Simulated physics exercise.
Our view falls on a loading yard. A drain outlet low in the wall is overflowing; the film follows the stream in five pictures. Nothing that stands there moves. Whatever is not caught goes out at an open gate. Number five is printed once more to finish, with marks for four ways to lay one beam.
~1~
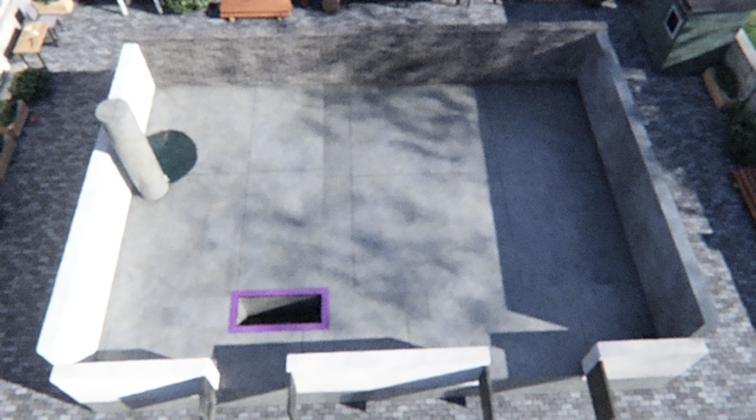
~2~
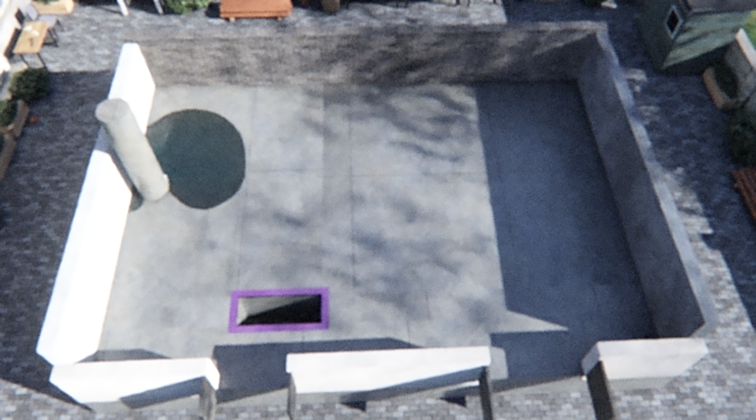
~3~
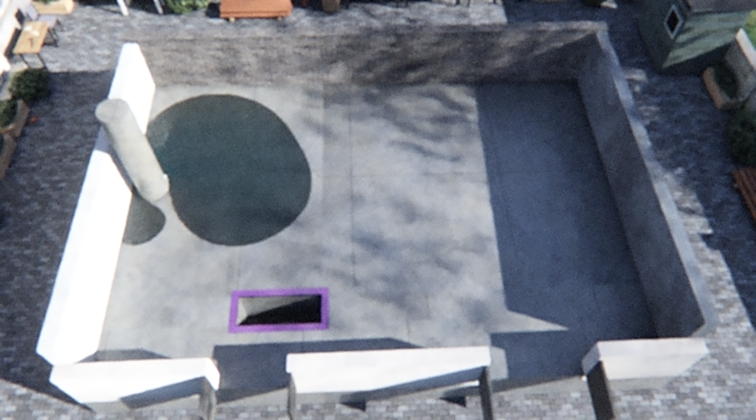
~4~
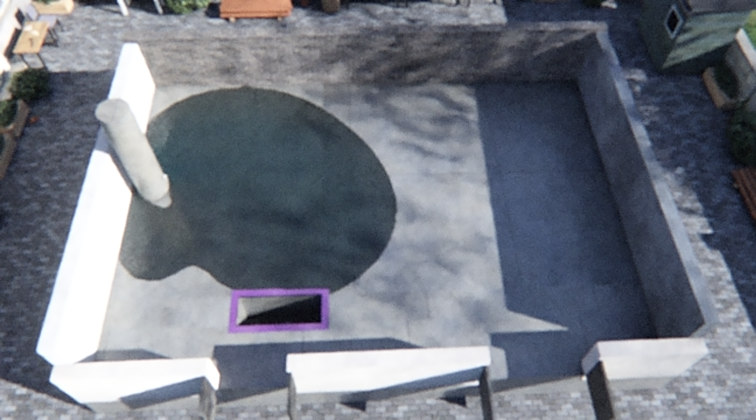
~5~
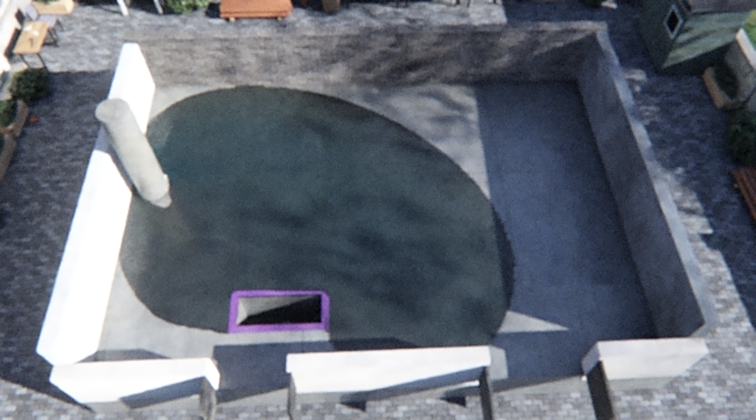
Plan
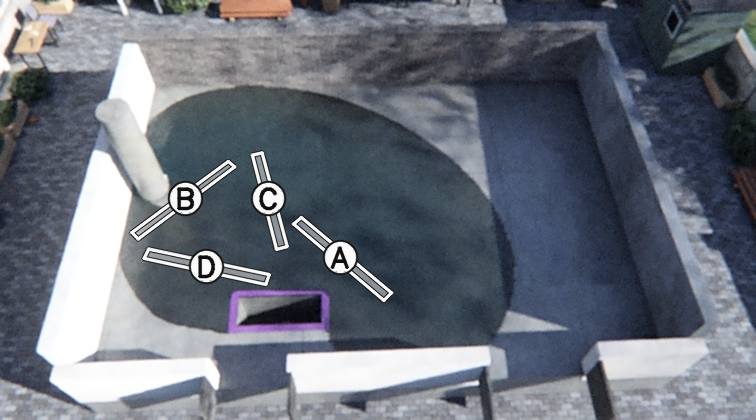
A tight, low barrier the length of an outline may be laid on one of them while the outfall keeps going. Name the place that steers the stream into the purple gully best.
C beats the others.
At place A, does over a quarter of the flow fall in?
No.
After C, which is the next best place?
Here it is place A.
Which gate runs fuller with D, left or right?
More leaves on the right.
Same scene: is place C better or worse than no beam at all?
Better.
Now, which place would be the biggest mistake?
B it is.
In white, A from (297, 220) to (387, 296); B from (135, 235) to (231, 164); C from (257, 154) to (281, 247); D from (146, 253) to (267, 279).
With A, about 20 % of the stream goes into the purple gully, about 74 % out by the gates.
With B, about 2 % of the stream goes into the purple gully, about 92 % out by the gates.
With C, about 45 % of the stream goes into the purple gully, about 49 % out by the gates.
With D, about 9 % of the stream goes into the purple gully, about 84 % out by the gates.
